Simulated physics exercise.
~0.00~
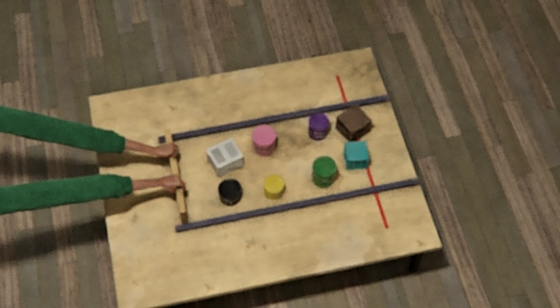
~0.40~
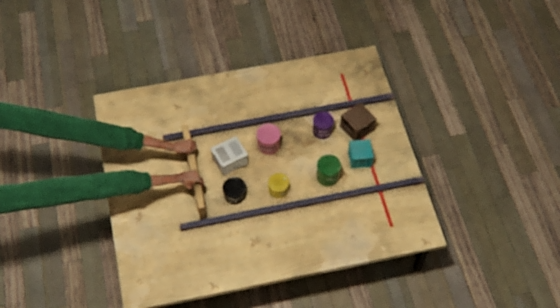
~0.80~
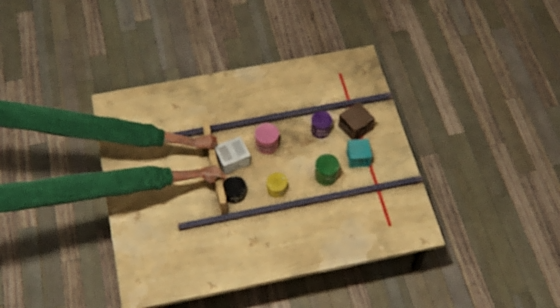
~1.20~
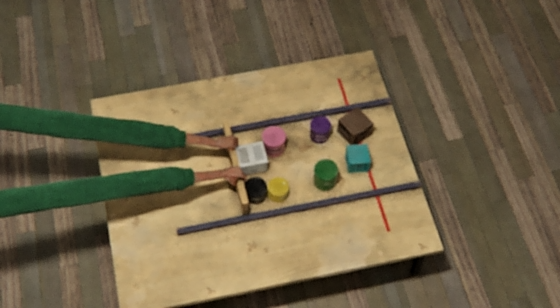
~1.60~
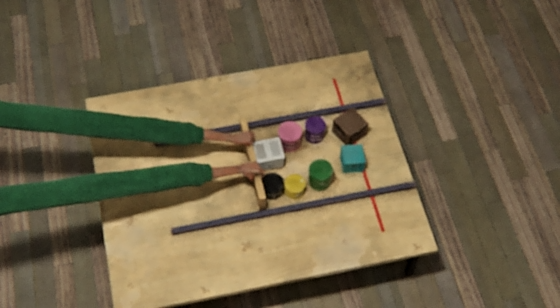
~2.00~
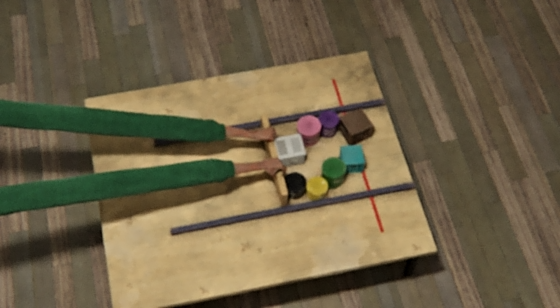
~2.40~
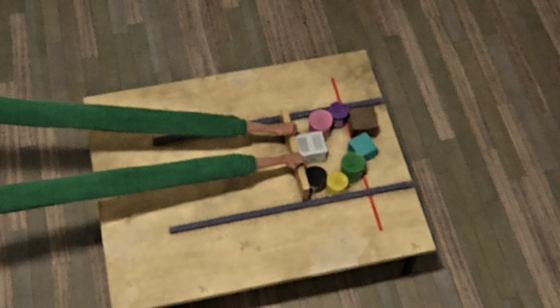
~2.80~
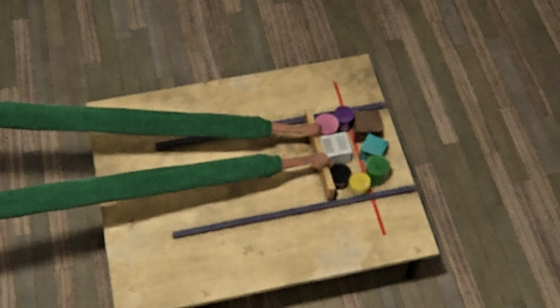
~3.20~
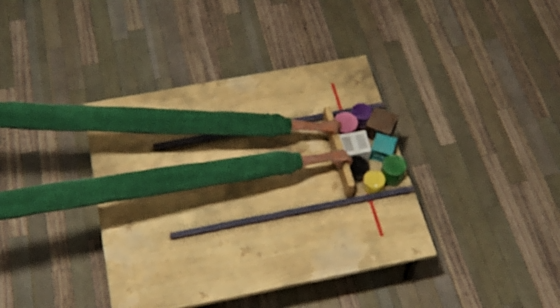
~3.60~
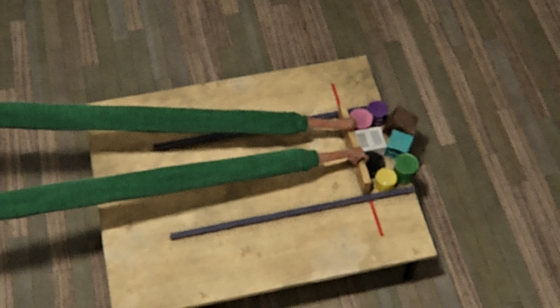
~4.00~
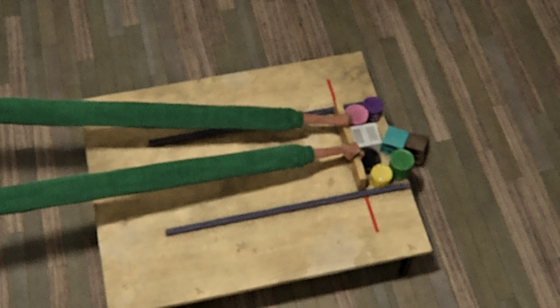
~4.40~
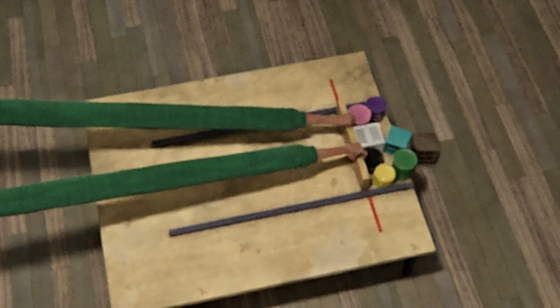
Two green-sleeved arms reach in from the left across a pale wooden table, seen from above by a slightly swaying camera, with their hands on an upright plank between two dark rails. Ahead lie a white tote, black, yellow, pink, green and purple round pails or canisters, and brown and turquoise crates near a red tape line. The hands push the plank rightward, gathering the white and black items first, then the rest into a cluster. The cluster crosses the tape toward the right edge. The plank stops around the tape, and the brown crate tips off while the others stay crowded at the edge.
